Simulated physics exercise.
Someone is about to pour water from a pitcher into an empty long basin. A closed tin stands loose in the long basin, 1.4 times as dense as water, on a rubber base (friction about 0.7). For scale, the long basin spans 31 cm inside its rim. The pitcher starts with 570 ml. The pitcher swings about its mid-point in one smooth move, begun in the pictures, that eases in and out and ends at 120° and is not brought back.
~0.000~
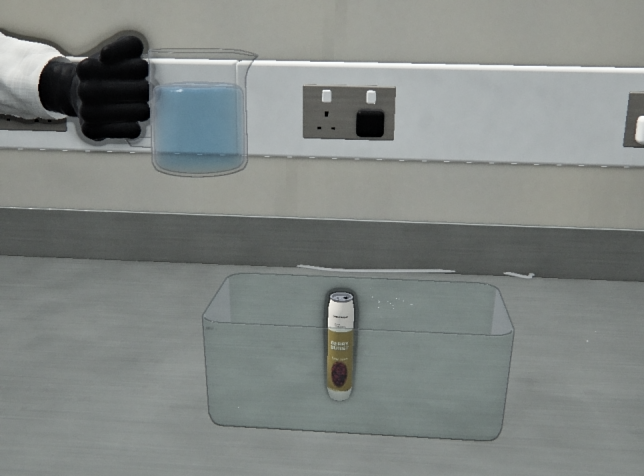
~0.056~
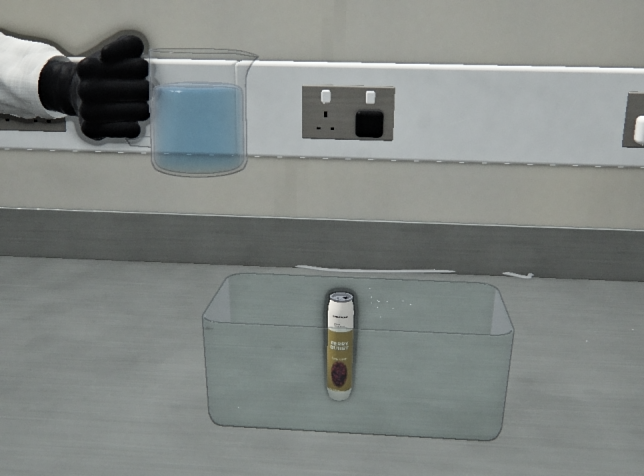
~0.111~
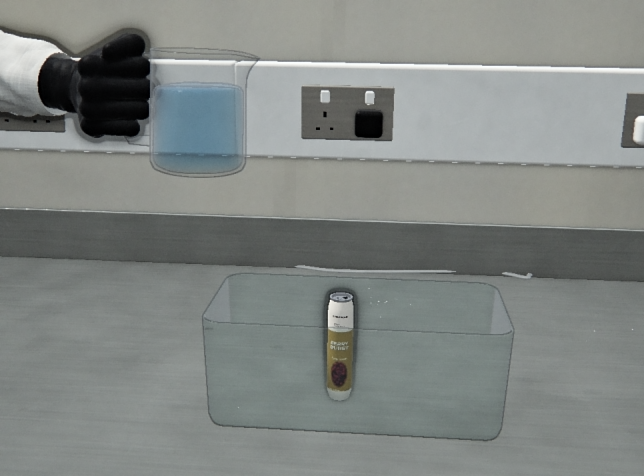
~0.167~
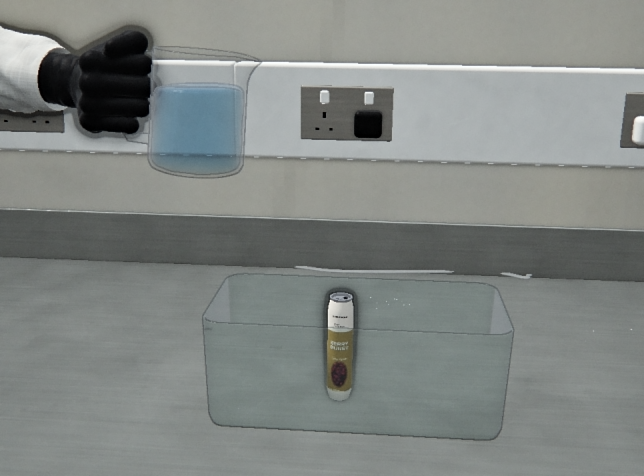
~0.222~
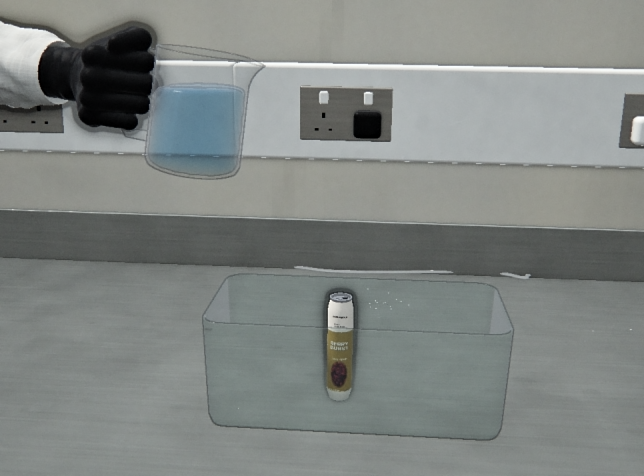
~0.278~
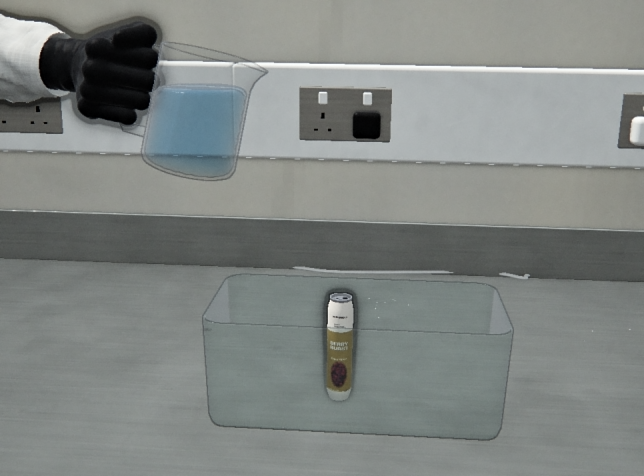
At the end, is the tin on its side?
It topples.
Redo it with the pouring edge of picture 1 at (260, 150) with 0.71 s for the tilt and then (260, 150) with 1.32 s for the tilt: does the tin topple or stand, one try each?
First it keeps standing; then it falls.
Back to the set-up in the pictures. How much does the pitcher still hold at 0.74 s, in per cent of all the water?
Some 88 per cent.
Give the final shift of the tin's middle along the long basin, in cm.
Some 9.0 cm.
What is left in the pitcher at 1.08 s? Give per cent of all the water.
Some 22 per cent.
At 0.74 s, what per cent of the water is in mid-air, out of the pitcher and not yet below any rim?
Near 12 in a hundred.
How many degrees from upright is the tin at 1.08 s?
It is at some 0°.
Then, 0.74 s in, the tilt is 72° and 88 per cent is still to pour; the tin stands where it began.
Then, 1.08 s in, the tilt is 110° and 22 per cent is still to pour; the tin stands where it began.
Then, 1.43 s in, the tilt is 120° and 0 per cent is still to pour; the tin leans 46°.
Then, 1.82 s in, the tilt is 120° and 0 per cent is still to pour; the tin lies on its side.
Finally, the tin lies on its side.
